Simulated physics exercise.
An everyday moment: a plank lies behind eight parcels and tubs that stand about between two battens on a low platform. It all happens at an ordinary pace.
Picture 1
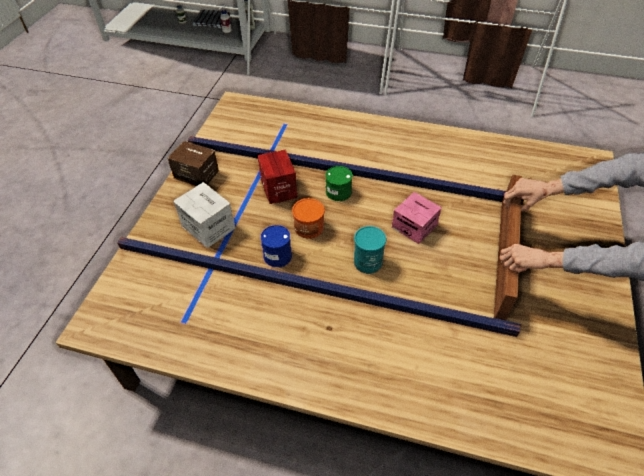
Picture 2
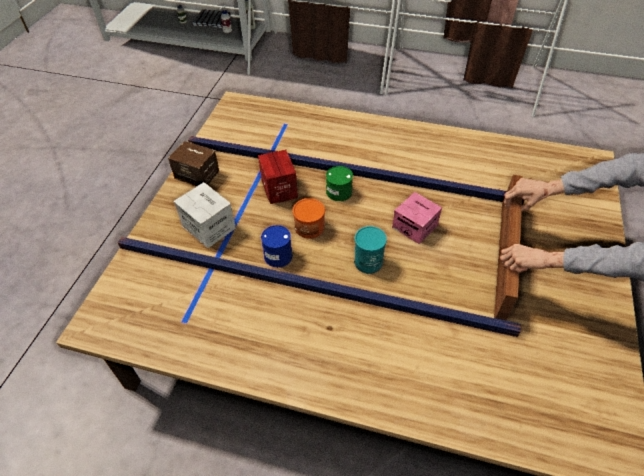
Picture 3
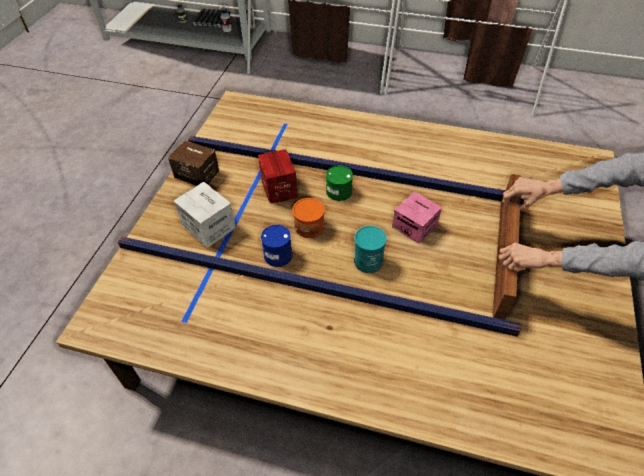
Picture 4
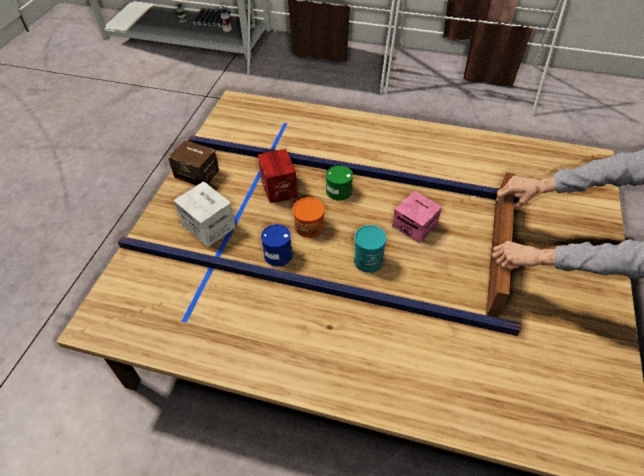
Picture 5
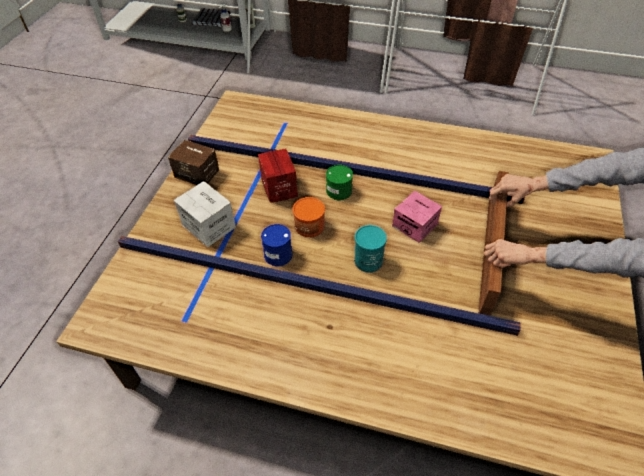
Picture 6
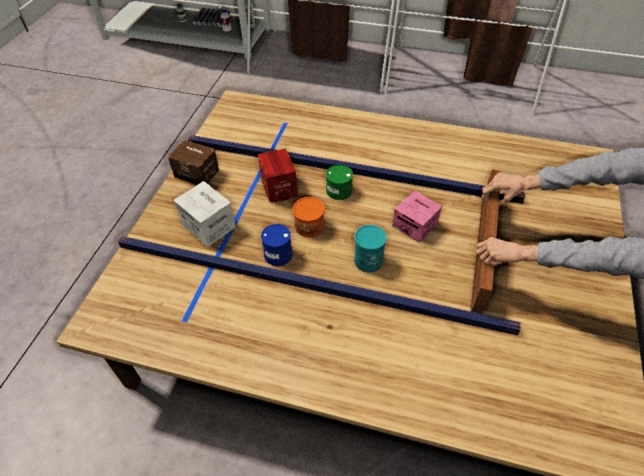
On a wooden platform in a concrete-floored room, brown, white, red and pink boxes and green, orange, blue and turquoise tubs stand between two dark battens. Two hands at the right first hold a plank almost still, then push it slightly left along the battens, while the boxes and tubs stay put.
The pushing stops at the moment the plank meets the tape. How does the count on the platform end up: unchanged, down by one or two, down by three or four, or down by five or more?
Fallen: None.
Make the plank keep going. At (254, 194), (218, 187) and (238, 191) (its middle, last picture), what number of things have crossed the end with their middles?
First 0, then 1, then 0.
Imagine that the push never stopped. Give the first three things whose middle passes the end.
First comes the brown box, next the white box, and after that the red box.
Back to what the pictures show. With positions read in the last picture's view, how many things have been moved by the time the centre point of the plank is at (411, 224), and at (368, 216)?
1 at one spot and 2 at the other.
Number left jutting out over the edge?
It's 1.
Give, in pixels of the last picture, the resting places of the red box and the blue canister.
First object about (219, 154); second object about (205, 238).
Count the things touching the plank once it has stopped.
In total, 4.
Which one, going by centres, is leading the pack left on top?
It's the brown box that is foremost.
Soon after, none off yet; brown box at rest near (194, 164); white box at rest near (206, 214); red box at rest near (278, 176).
Then, none off yet; brown box at rest near (194, 164); white box at rest near (206, 214); red box at rest near (277, 175).
At rest, the number that fall off is zero.
